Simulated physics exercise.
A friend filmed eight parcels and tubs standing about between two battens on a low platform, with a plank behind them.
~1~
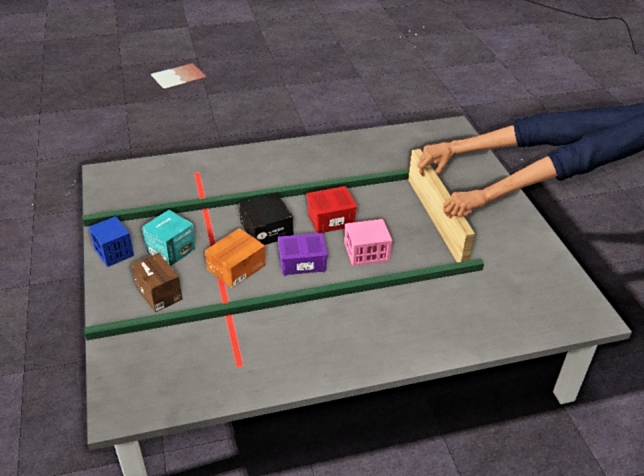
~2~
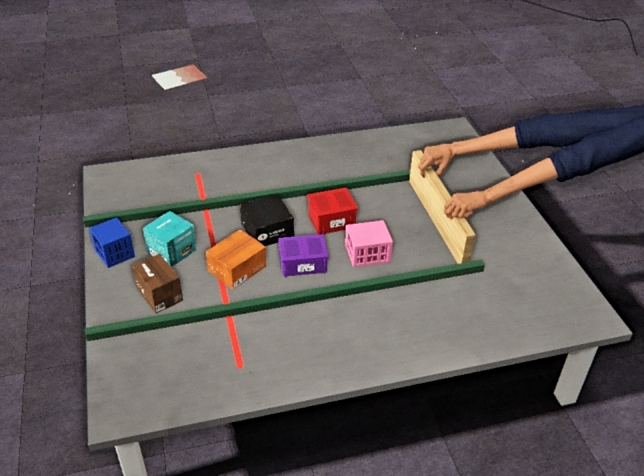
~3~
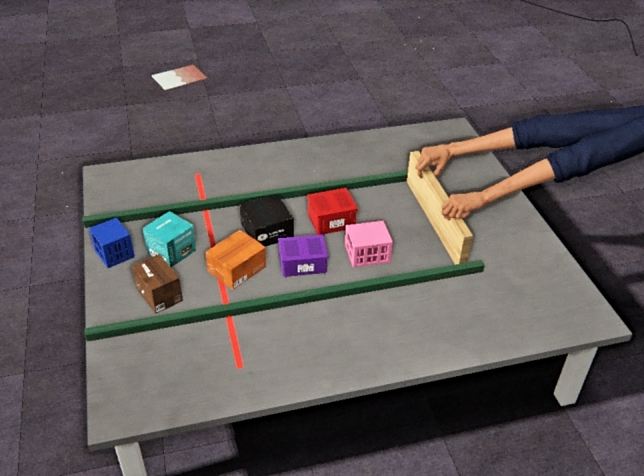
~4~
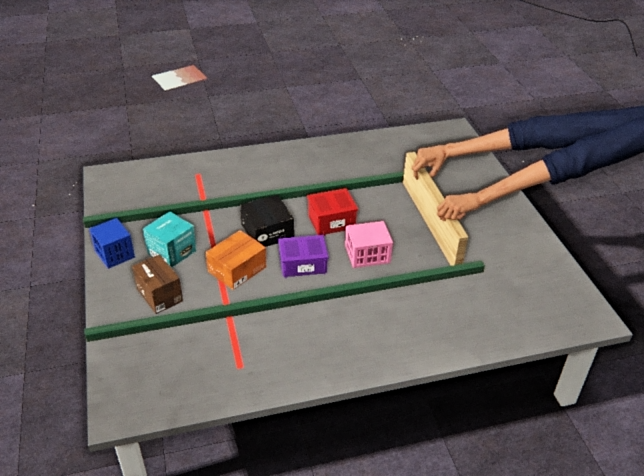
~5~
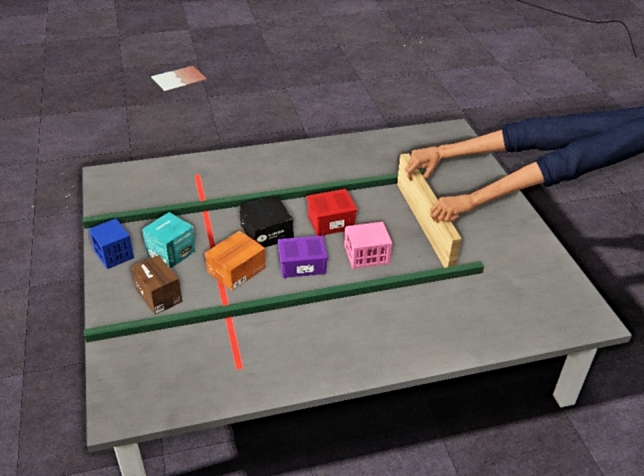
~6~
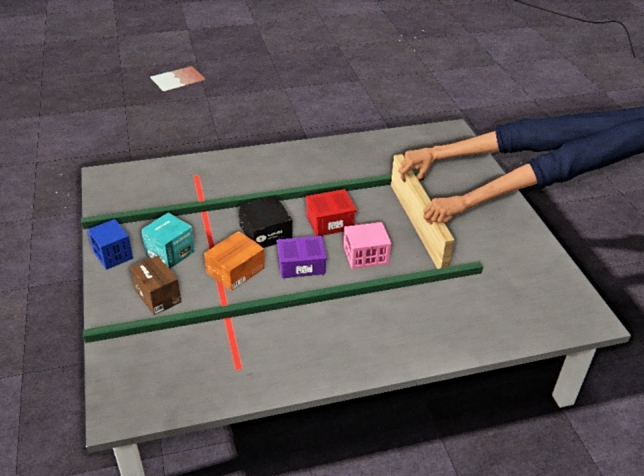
Two hands slide a wooden plank slightly left toward the coloured boxes, which stay still.
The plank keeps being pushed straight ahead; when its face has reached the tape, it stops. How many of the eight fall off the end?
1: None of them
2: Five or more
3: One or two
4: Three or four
One or two.
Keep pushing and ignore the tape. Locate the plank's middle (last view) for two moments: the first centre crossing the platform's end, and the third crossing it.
Near (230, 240) and (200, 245).
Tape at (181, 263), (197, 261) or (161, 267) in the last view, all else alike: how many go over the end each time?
4, 3, 4.
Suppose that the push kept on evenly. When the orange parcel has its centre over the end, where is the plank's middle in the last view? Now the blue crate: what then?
Its middle is about (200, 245) and about (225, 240).
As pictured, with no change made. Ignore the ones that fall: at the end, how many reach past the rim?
1, I think.
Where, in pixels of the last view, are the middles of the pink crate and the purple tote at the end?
Final positions: Near (199, 273); near (154, 282).
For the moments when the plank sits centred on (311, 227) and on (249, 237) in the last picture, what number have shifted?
At first I count 5, and then 8.
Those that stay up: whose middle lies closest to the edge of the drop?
Foremost, the orange parcel.
Soon after, none off yet; blue crate at rest near (111, 244); brown parcel at rest near (156, 285); turquoise box at rest near (169, 241).
Then, none off yet; blue crate at rest near (111, 244); brown parcel moved a little near (146, 289); turquoise box moving near (167, 240).
By the end, the number that fall off is one or two; fallen, brown parcel and blue crate.
